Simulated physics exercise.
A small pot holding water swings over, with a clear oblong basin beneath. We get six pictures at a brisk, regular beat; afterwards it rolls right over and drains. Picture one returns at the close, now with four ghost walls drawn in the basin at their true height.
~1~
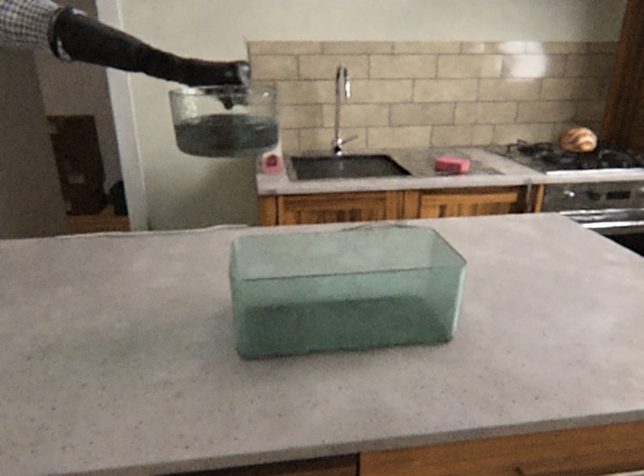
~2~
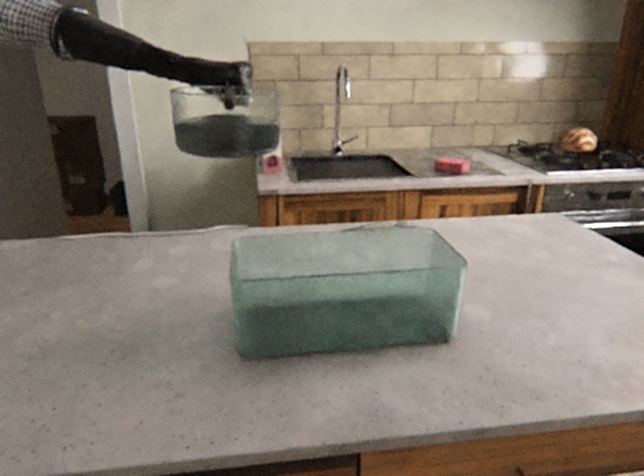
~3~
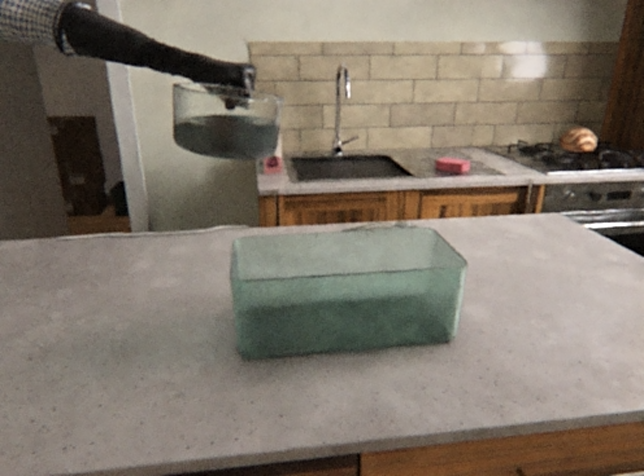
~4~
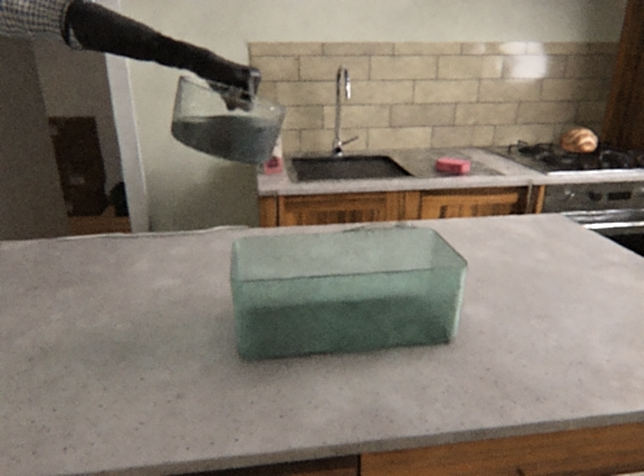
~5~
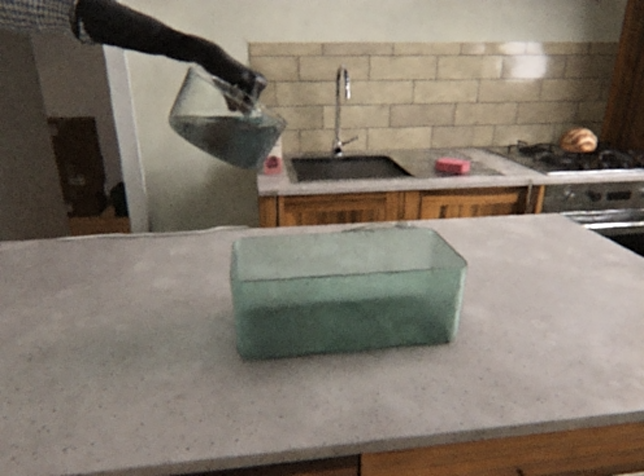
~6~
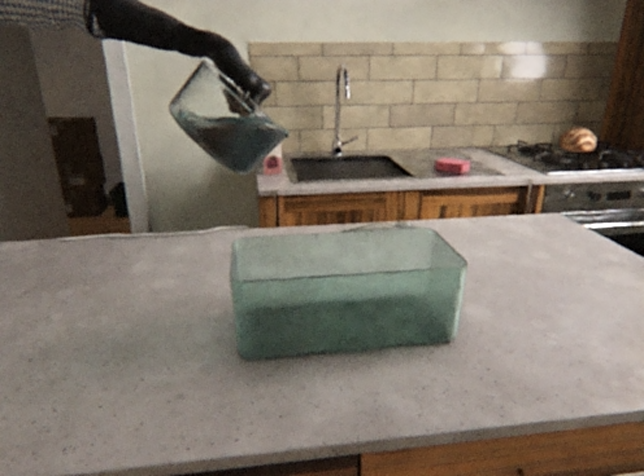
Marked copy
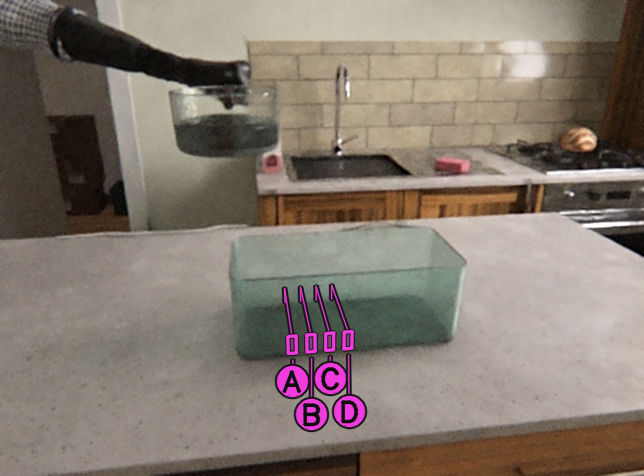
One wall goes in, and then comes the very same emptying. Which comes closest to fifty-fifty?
Best: C.
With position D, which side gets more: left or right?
More ends on the left.
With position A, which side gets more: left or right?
The right side.
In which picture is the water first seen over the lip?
Picture 6.
In magenta, A at (292, 359); B at (311, 358); C at (330, 356); D at (348, 354).
Choosing A, about 13 % ends left of the wall and 85 % right of it.
Choosing B, about 21 % ends left of the wall and 78 % right of it.
Choosing C, about 48 % ends left of the wall and 50 % right of it.
Choosing D, about 80 % ends left of the wall and 18 % right of it.
